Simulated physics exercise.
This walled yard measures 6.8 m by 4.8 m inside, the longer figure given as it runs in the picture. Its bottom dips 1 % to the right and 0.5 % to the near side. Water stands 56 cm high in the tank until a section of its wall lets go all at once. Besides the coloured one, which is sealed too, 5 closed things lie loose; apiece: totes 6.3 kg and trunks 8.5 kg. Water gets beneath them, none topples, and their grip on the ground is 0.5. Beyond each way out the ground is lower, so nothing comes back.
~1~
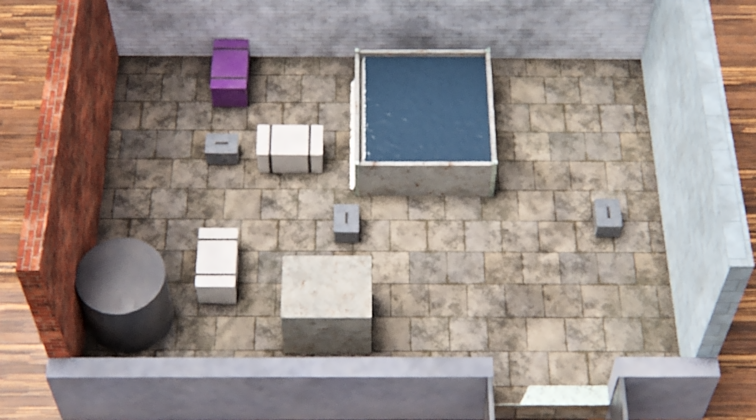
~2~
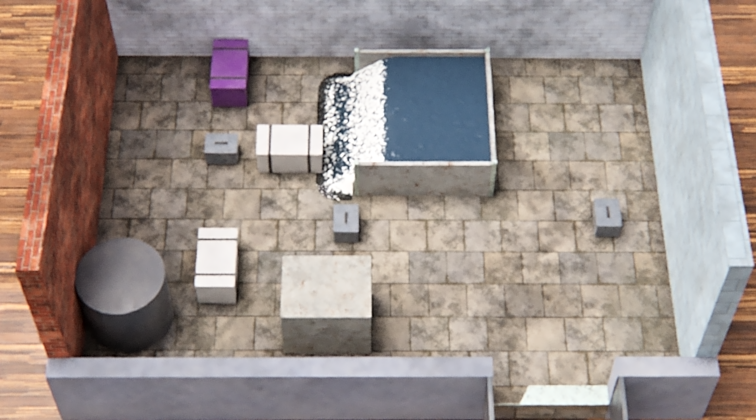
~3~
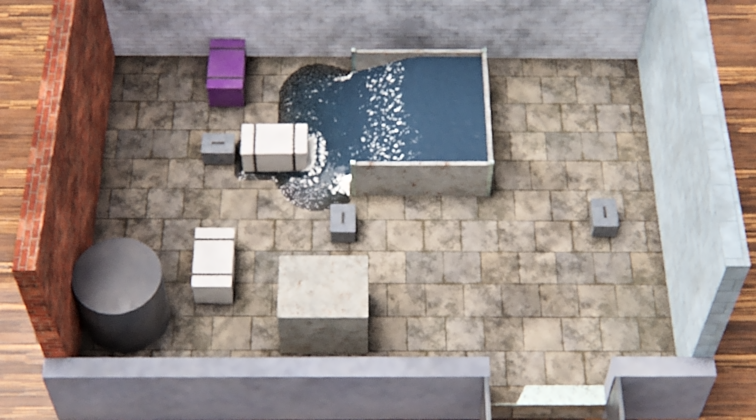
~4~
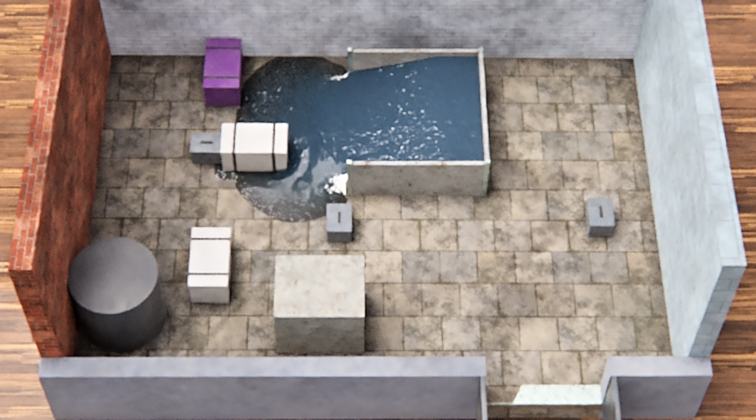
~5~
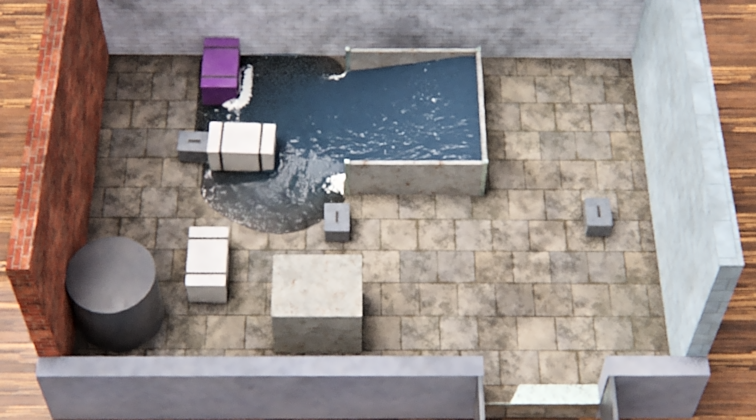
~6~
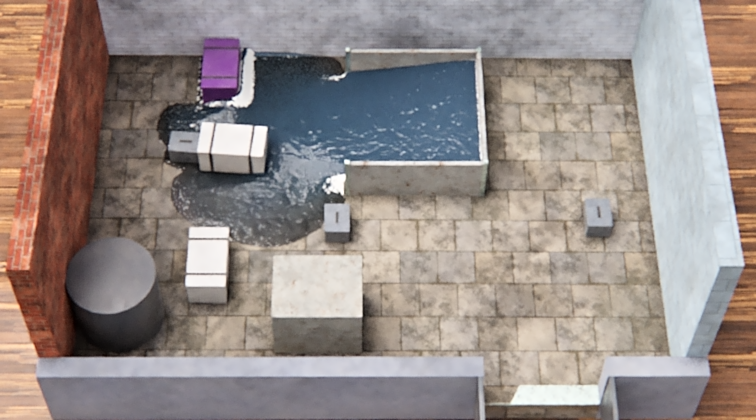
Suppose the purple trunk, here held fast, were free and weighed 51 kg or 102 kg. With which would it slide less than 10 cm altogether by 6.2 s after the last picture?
Verdict: Neither load is enough.
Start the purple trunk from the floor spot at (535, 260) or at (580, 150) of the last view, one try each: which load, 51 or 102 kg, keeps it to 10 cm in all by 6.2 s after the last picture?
In turn: Either load holds; the smaller is enough.
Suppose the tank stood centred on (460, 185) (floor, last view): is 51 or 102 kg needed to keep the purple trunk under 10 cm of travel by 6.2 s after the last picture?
Then only the higher weight holds it.
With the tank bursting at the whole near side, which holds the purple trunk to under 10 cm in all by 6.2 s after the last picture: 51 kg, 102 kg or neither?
In that case the lower weight is enough.
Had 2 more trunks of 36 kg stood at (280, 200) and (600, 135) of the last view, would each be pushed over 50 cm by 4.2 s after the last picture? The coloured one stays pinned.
In turn: Past it, under.
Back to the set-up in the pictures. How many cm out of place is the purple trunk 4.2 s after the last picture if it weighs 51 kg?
About 120 cm.
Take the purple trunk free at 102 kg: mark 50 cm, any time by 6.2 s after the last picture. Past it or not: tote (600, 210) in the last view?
Answer: Under.
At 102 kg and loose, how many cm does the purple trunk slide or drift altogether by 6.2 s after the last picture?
About 50 cm.
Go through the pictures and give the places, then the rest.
The purple trunk at (229, 63) rests on the ground; 2.7 m2 under water; 0 of 6 have shifted, in the first picture.
The purple trunk at (229, 63) rests on the ground; 3.6 m2 under water; 0 of 6 have shifted, in the second picture.
The purple trunk at (226, 63), on the bottom; 4.5 m2 under water; 1 of 6 have shifted, in the third picture.
The purple trunk at (222, 63) rests on the ground; water covers 5.8 m2; 2 of 6 have shifted, in the fourth picture.
The purple trunk at (220, 62), on the bottom; water covers 6.9 m2; 2 of 6 have shifted, in the fifth picture.
The purple trunk at (220, 63), on the bottom; 7.9 m2 under water; 2 of 6 have shifted, in the sixth picture.
Then, 0.6 s after the last picture the purple trunk would be 54 cm from its start with 51 kg and 11 cm from its start with 102 kg; 14 cm of water round it then.
Then, 2.3 s after the last picture the purple trunk would be 119 cm from its start with 51 kg and 49 cm from its start with 102 kg; 14 cm of water round it then.
Then, 4.2 s after the last picture the purple trunk would be 122 cm from its start with 51 kg and 49 cm from its start with 102 kg; 10 cm of water round it then.
Then, 6.2 s after the last picture the purple trunk would be 122 cm from its start with 51 kg and 49 cm from its start with 102 kg; 6 cm of water round it then.
